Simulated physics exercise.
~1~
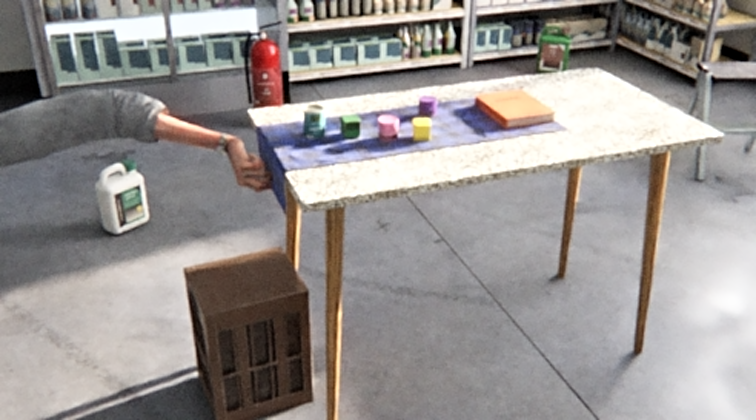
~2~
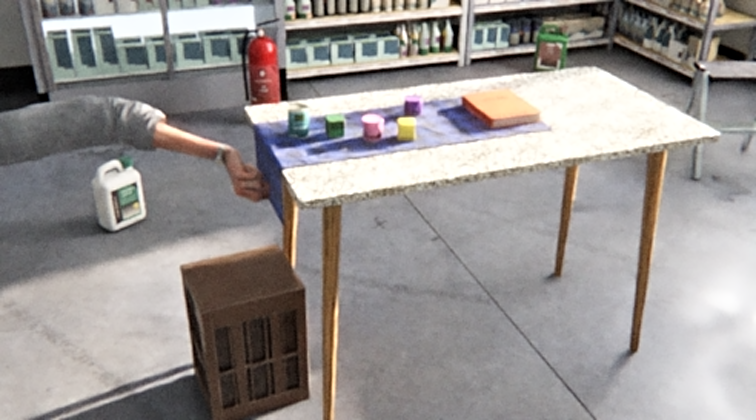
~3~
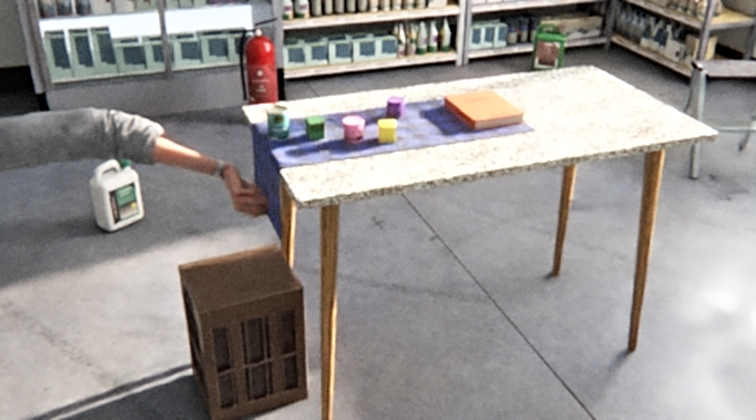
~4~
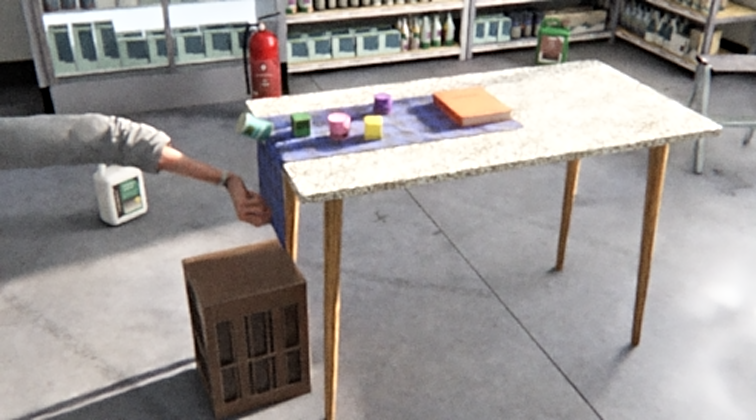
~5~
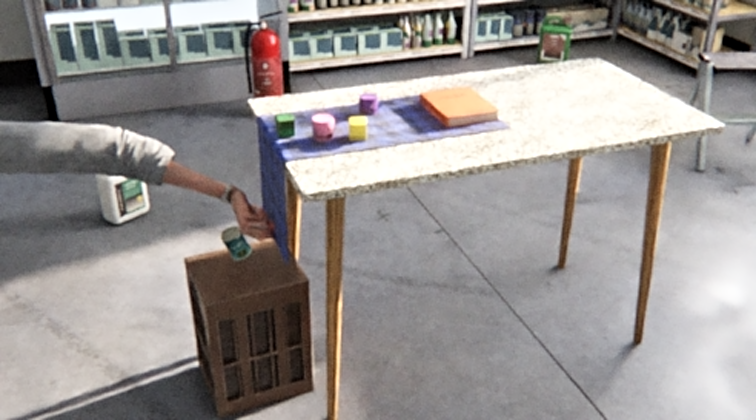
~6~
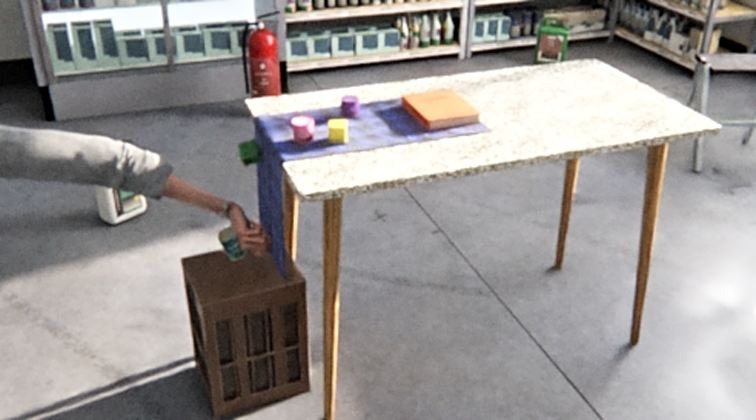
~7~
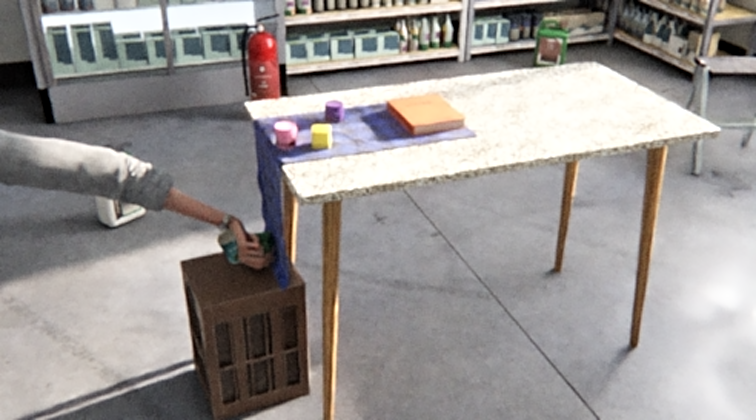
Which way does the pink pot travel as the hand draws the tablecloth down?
The pink pot travels to the left, riding the cloth towards the end of the table where the hand is.
